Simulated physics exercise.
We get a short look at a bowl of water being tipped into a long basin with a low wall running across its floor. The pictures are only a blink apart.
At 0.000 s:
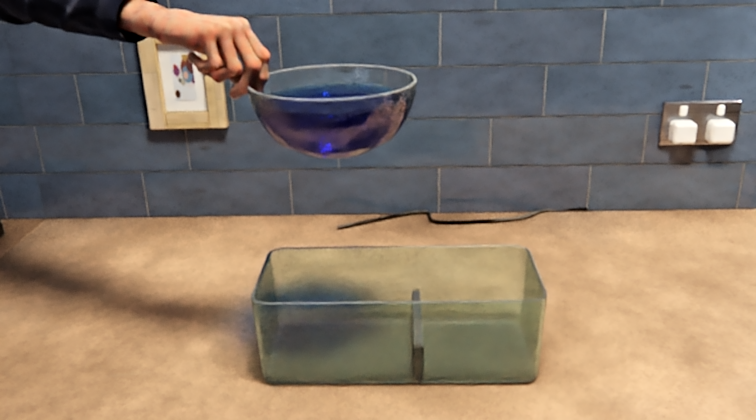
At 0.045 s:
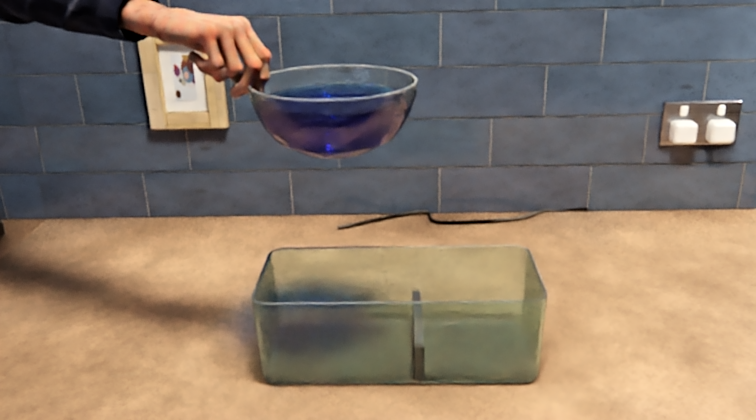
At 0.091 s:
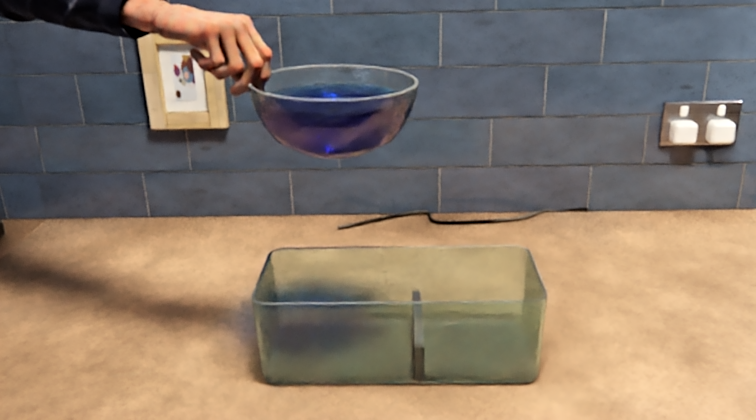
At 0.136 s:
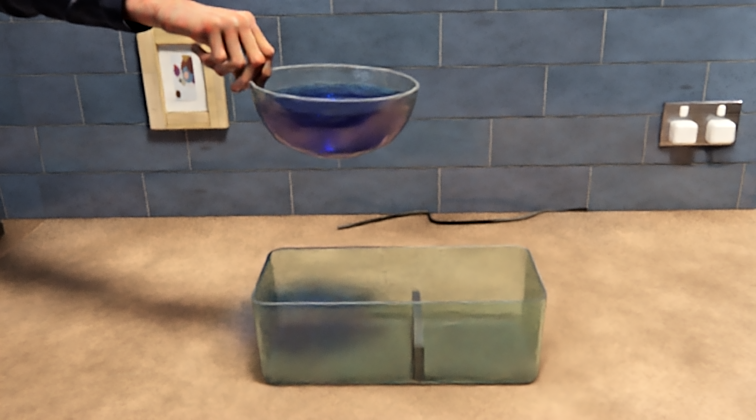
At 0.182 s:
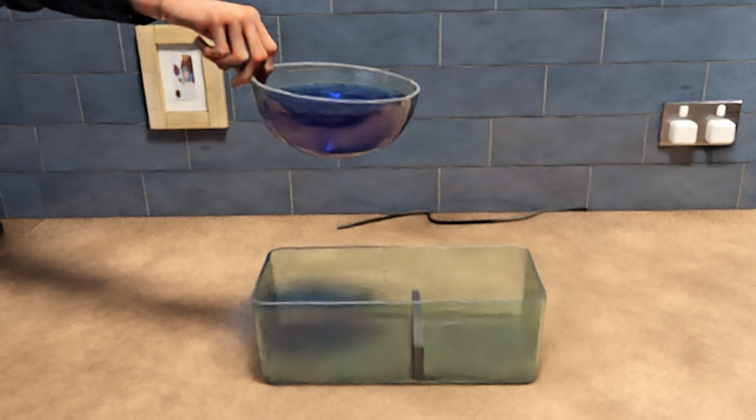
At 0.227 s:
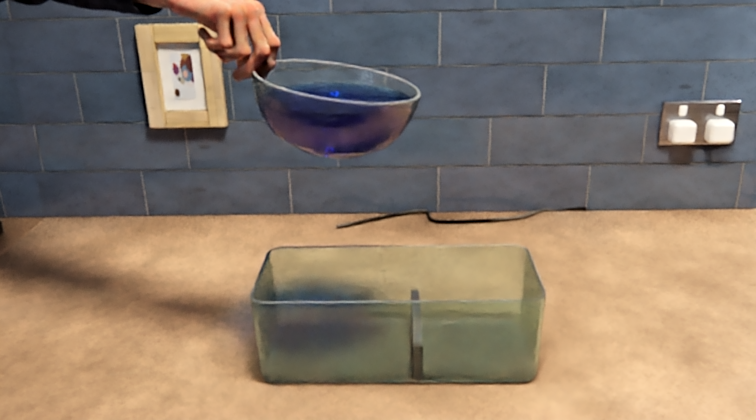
The video shows a hand holding a clear bowl of blue-purple water above a long basin with a low wall across its floor, first keeping it nearly level, then tilting it slightly down to the right.
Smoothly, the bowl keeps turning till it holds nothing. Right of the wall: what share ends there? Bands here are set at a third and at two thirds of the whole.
The amount on the right comes to more than two thirds of the whole.
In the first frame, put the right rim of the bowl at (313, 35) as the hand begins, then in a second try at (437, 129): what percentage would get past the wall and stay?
First some 25, then 85 per cent.
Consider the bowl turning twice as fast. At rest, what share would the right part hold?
It comes to around 55 per cent.
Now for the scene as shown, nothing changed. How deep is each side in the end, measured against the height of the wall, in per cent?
Once still, it is 10 % on the left and 90 % on the right.
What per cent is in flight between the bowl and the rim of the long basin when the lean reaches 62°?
That comes to near 45 percent.
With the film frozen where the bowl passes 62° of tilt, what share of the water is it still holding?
About 50 % remains.
By 0.64 s the tilt is 62° and 48 per cent is still to pour, 0 is left of the wall and 8 right of it.
By 0.95 s the tilt is 95° and 3 per cent is still to pour, 3 is left of the wall and 76 right of it.
By 1.26 s the tilt is 100° and 0 per cent is still to pour, 12 is left of the wall and 86 right of it.
By 1.61 s the tilt is 100° and 0 per cent is still to pour, 13 is left of the wall and 85 right of it.
At rest 13 per cent lies left of the wall, 85 right of it and 2 outside.
